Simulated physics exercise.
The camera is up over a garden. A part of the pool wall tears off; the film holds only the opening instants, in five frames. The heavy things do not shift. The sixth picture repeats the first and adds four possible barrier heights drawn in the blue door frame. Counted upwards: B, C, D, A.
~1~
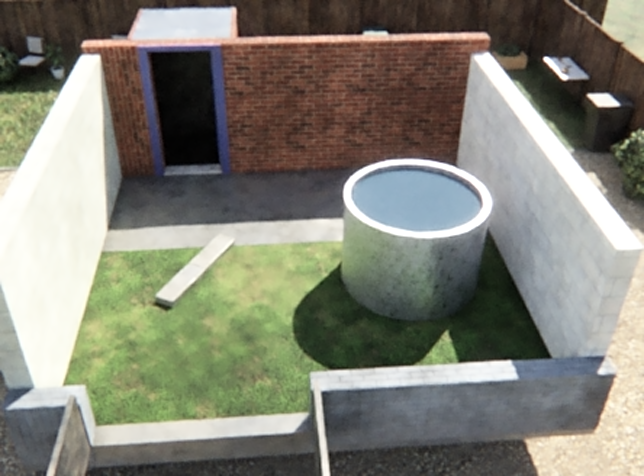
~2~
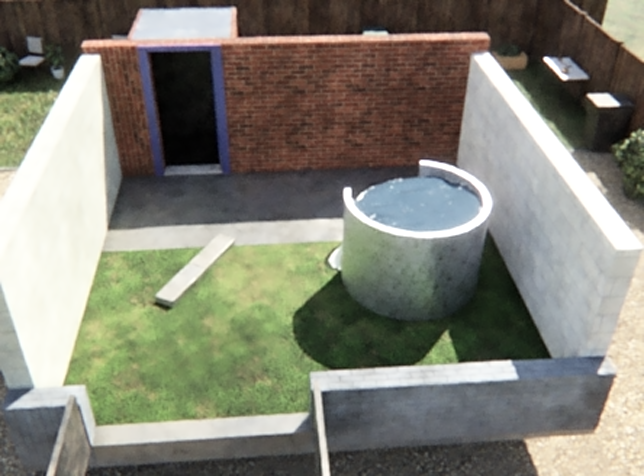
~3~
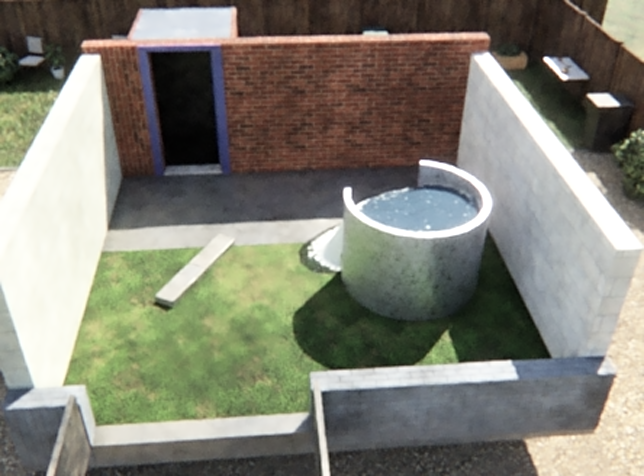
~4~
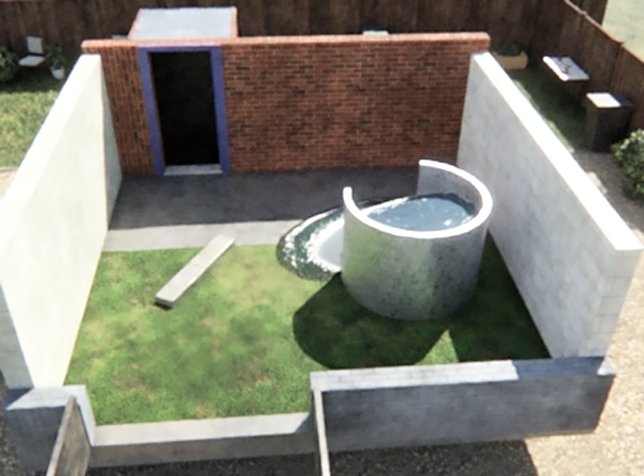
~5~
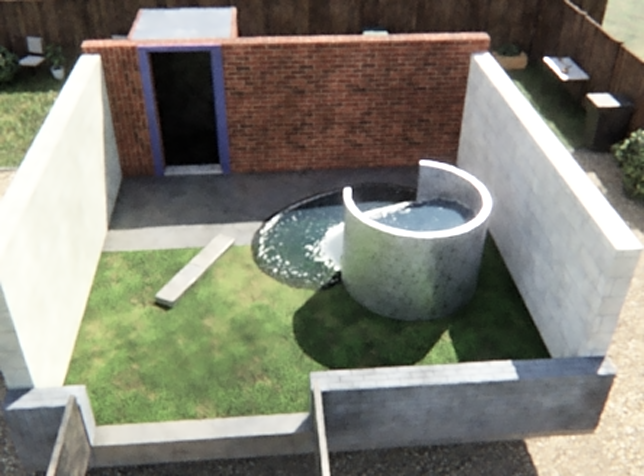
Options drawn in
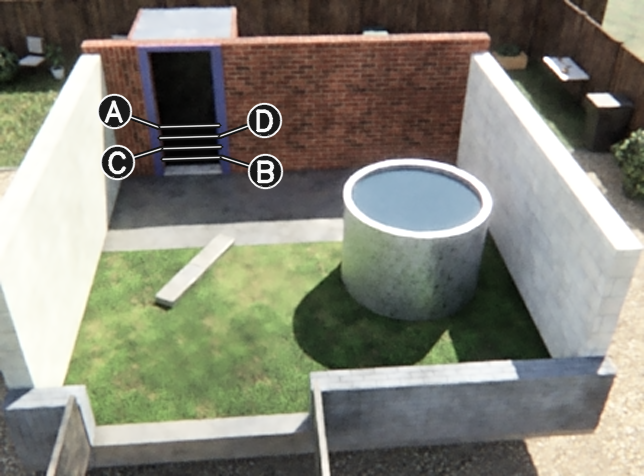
The clip opens on a walled garden seen from above, with a round concrete tank full of still water on the grass. A section of the tank's back-left side disappears, and water pours through the gap, spreading leftward in a widening, foam-flecked pool over the lawn and paving.
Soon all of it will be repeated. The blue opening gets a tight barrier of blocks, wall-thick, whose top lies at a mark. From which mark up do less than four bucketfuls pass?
It is B.
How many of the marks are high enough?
All of them.
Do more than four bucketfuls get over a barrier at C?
No, not at all.
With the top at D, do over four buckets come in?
No.
On the marked copy, A at (188, 126); B at (192, 158); C at (191, 147); D at (189, 137); from the bottom up B, C, D, A.
If A is chosen, nothing gets over.
If B is chosen, a splash gets over, under a bucket.
If C is chosen, nothing gets over.
If D is chosen, nothing gets over.
